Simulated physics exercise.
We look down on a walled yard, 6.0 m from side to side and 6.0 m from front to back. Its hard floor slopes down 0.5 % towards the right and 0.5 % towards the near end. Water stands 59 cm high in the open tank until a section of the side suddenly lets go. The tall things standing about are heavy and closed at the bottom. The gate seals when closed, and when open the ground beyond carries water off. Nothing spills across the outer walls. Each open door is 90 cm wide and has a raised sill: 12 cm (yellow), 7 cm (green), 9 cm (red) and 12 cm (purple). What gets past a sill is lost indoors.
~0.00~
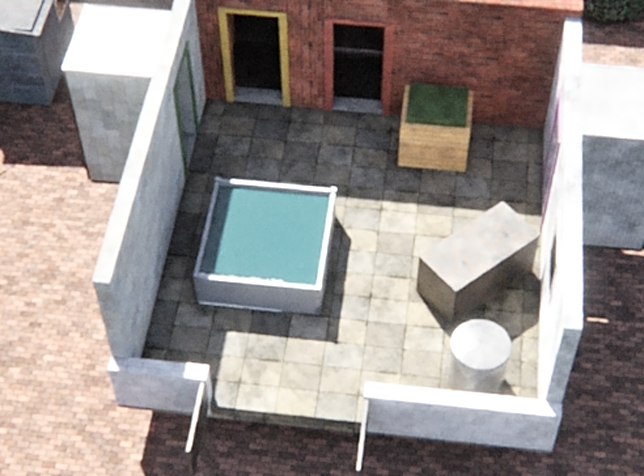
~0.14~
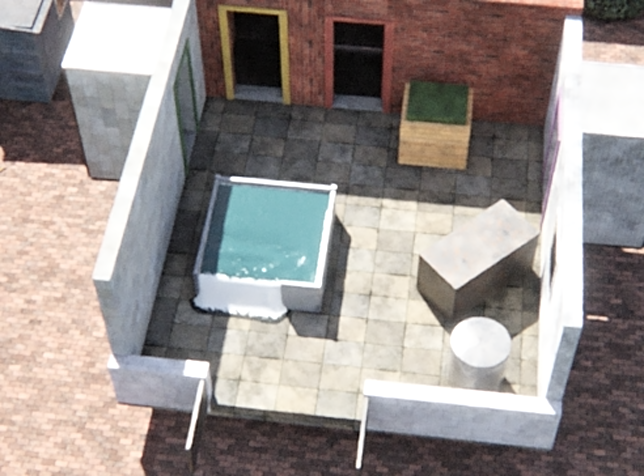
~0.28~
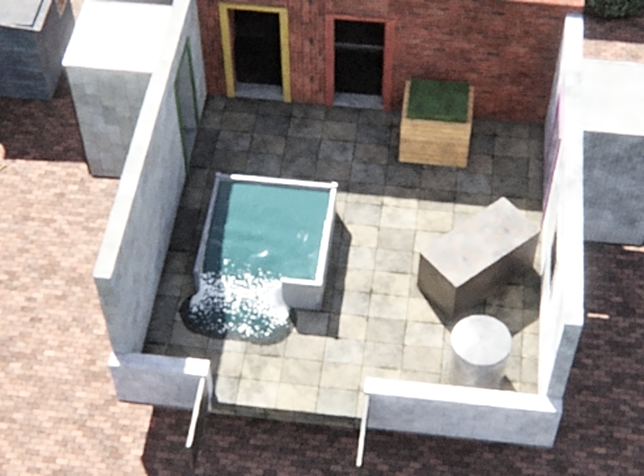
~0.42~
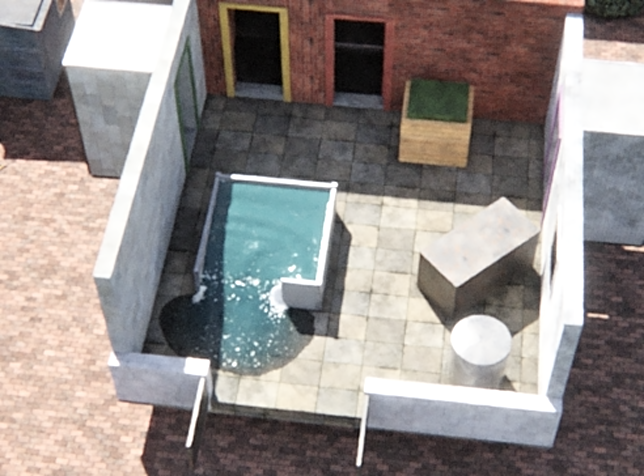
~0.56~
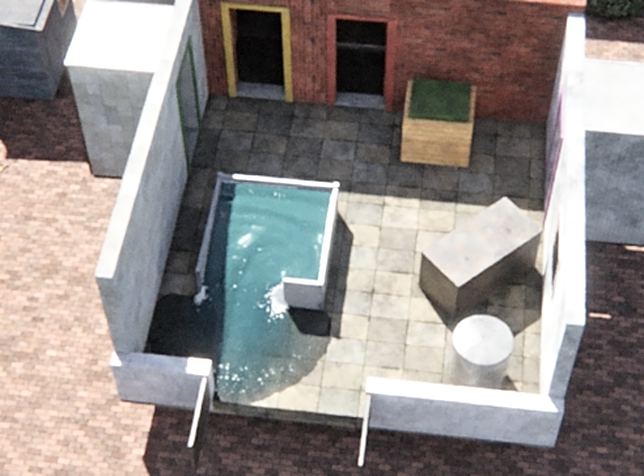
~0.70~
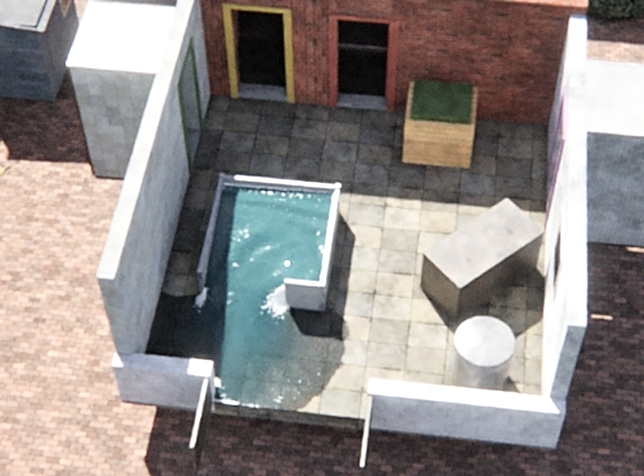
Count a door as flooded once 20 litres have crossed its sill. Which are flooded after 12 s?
The water let in: At the yellow door it does not reach the limit; at the green door it does not reach the limit; at the red door it keeps below the limit; at the purple door it stays under the limit.
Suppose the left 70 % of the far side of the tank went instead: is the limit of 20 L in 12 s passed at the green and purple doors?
Then: Green past it, purple below.
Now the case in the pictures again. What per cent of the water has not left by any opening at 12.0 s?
Some 38 per cent remains.
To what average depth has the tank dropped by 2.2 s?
Some 26 cm.
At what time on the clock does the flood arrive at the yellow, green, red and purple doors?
Arrival: Yellow 4.0 s, green 3.2 s, red 5.5 s, purple 11.0 s.
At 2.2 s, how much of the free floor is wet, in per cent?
About 15 per cent.
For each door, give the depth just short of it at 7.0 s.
Depths in cm: Yellow 7, green 4, red 3, purple 0.
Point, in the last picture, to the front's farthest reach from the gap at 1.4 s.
At about (364, 404).
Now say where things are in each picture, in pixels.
Still water, 59 cm deep, in the open tank at (267, 235), in the first frame.
The front is at (197, 304), 0.7 m from the gap at (241, 295); 0.2 m2 of floor is under water; 59 cm left at the back of the open tank, in the second frame.
Water pours out at (242, 293) and has run 0.9 m, to (279, 336); typically 10 cm deep outside, 59 cm at the open tank's back, in the third frame.
The front is at a hidden place, 1.3 m from the gap at (242, 293); 2.2 m2 of floor is under water; 59 cm left at the back of the open tank, in the fourth frame.
Water pours out at (243, 293) and has run 1.8 m, to a hidden place; typically 6 cm deep outside, 55 cm at the open tank's back, in the fifth frame.
Water pours out at (245, 294) and has run 2.1 m, to a hidden place; typically 6 cm deep outside, 49 cm at the open tank's back, in the sixth frame.
After 1.4 s water covers 15 % of the floor and is deepest (49 cm) near (139, 379); yellow door not reached, green door not reached, red door not reached, purple door not reached.
After 2.2 s water covers 15 % of the floor and is deepest (34 cm) near (139, 379); yellow door not reached, green door not reached, red door not reached, purple door not reached.
After 3.5 s water covers 25 % of the floor and is deepest (20 cm) near (139, 379); yellow door not reached, green door 5 cm at the sill, 0 L in, red door not reached, purple door not reached.
After 7.0 s water covers 50 % of the floor and is deepest (10 cm) near (139, 379); yellow door 7 cm at the sill, 1 L in, green door 4 cm at the sill, 0 L in, red door 3 cm at the sill, 0 L in, purple door not reached.
After 12.0 s water covers 80 % of the floor and is deepest (5 cm) near (186, 384); yellow door 3 cm at the sill, 1 L in, green door 2 cm at the sill, 0 L in, red door 3 cm at the sill, 0 L in, purple door 2 cm at the sill, 0 L in.
